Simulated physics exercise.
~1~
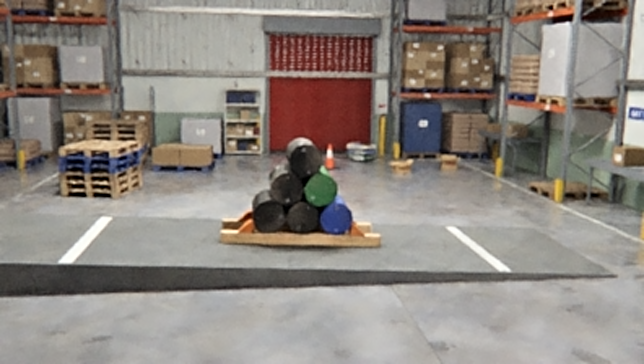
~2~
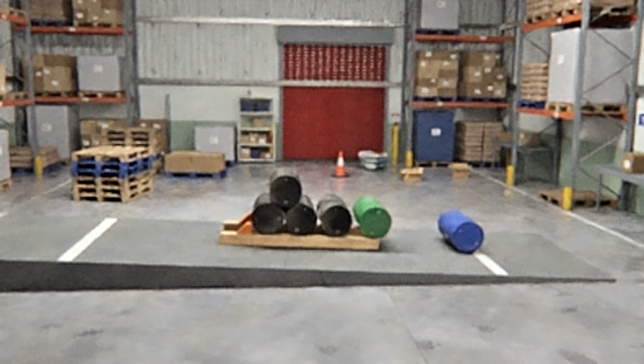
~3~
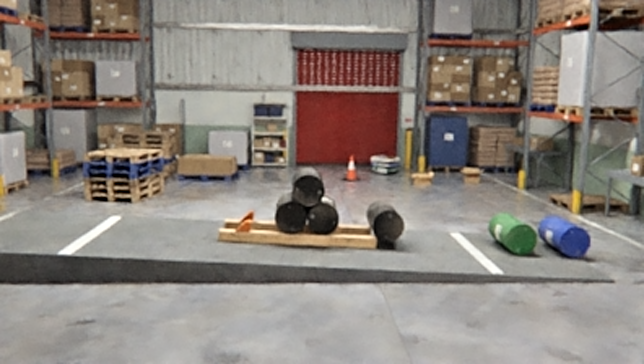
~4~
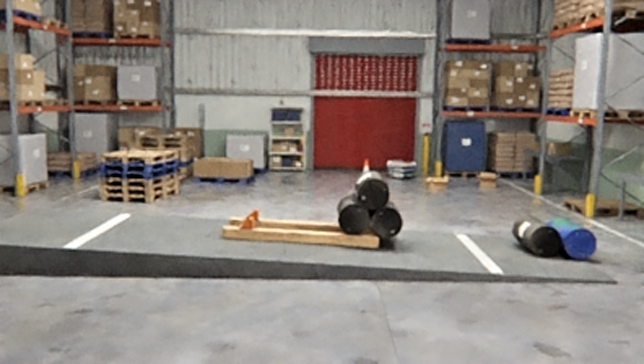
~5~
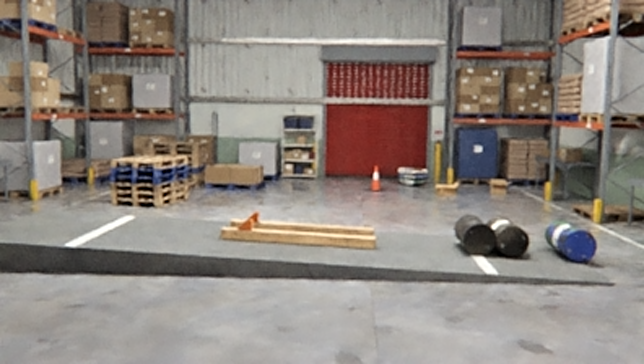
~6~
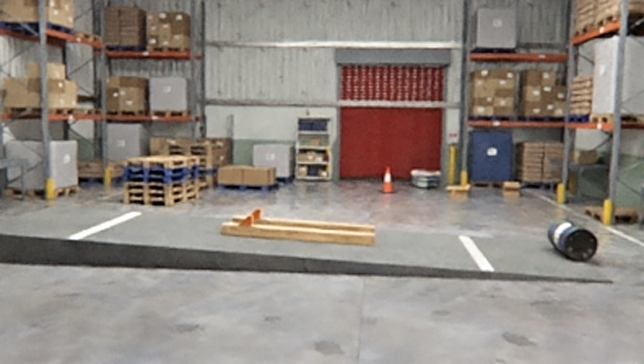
A pyramid of six drums, seen end-on from across a warehouse floor, sits on wooden bearers on a slightly sloping grey pad between two white lines. Four are black, with a green one on the right side and a blue one at the lower right, and pallets, racking and a red door stand behind. The blue drum rolls off to the right, and the green one drops to the bearers and follows it past the right line. The remaining black drums shift right, tumble off and roll after them. Finally the bearers lie empty, with one dark drum still visible beyond the line.
